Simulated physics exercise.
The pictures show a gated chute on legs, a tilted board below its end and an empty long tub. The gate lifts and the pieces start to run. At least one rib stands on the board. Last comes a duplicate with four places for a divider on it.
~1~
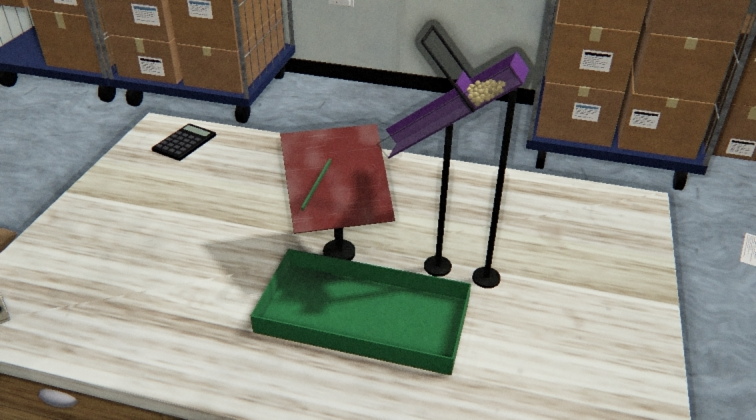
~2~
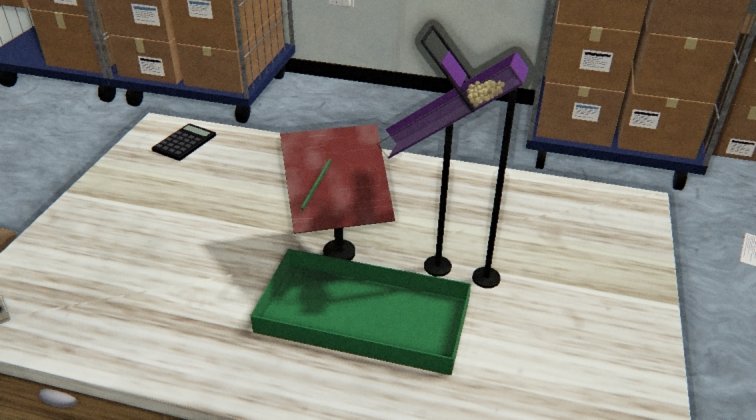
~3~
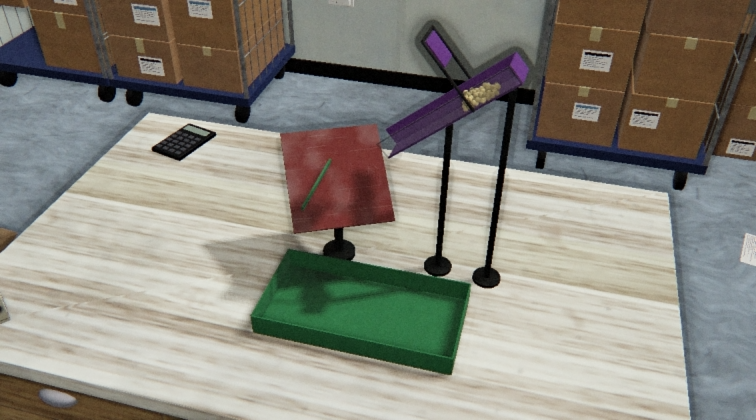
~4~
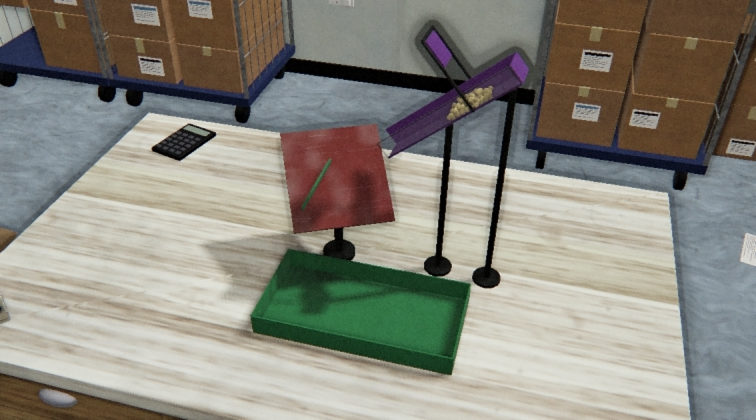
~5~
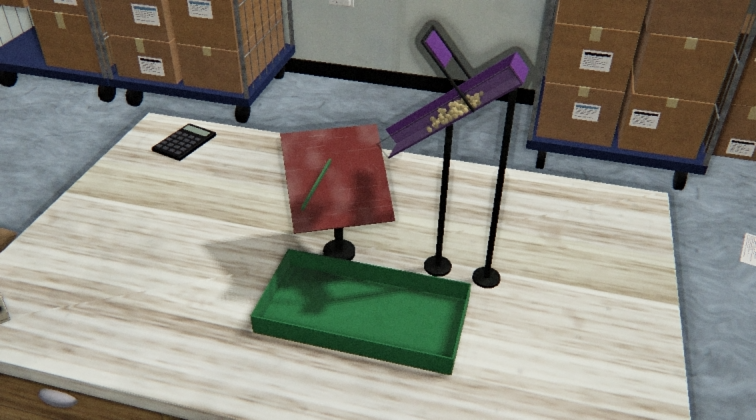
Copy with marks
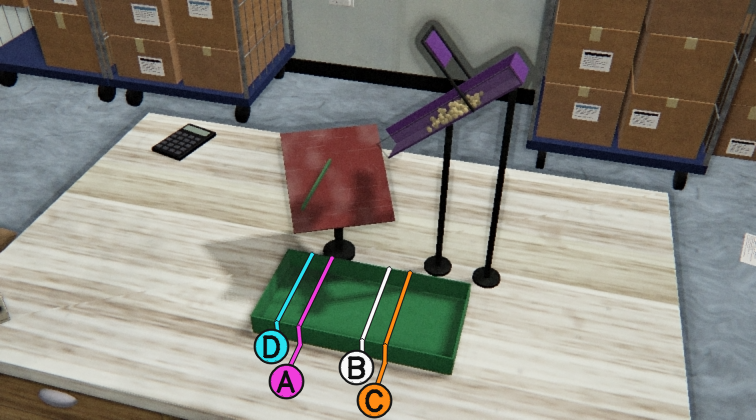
To begin with, a clump of small pale beans sits near the top of a sloping purple chute, above a tilted red board with a green rib and an empty green tub. The gate lifts, then the beans slide down and spread out, reaching about halfway along the chute.
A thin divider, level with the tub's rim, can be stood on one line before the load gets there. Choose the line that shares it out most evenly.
It is A.
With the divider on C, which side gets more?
Left.
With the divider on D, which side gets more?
Right.
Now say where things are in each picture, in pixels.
The first frame shows load behind the gate at (484, 91), soya beans; lip of the chute at (393, 151), sloping fairly steeply.
The second frame shows middle of the board at (337, 176), tilted fairly steeply; middle of its low edge at (345, 227); of its high edge at (329, 129).
The third frame shows front corners of the tub at (251, 316) and (453, 359), empty; front of the load at (464, 106).
The fourth frame shows middle of the load at (468, 100); its front at (449, 117), about a quarter of the way to the lip; rib from (330, 159) to (302, 207).
The fifth frame shows middle of the load at (457, 112); its front at (429, 129), about half of the way to the lip.
On the marked copy, line A crosses the front rim at (298, 326); line B crosses the front rim at (362, 339); line C crosses the front rim at (385, 344); line D crosses the front rim at (277, 321).
For line A, of what is caught, about half on the left of the divider, about half on the right.
For line B, of what is caught, nearly all on the left of the divider, a small part on the right.
For line C, of what is caught, all on the left of the divider, none on the right.
For line D, of what is caught, a small part on the left of the divider, most on the right.
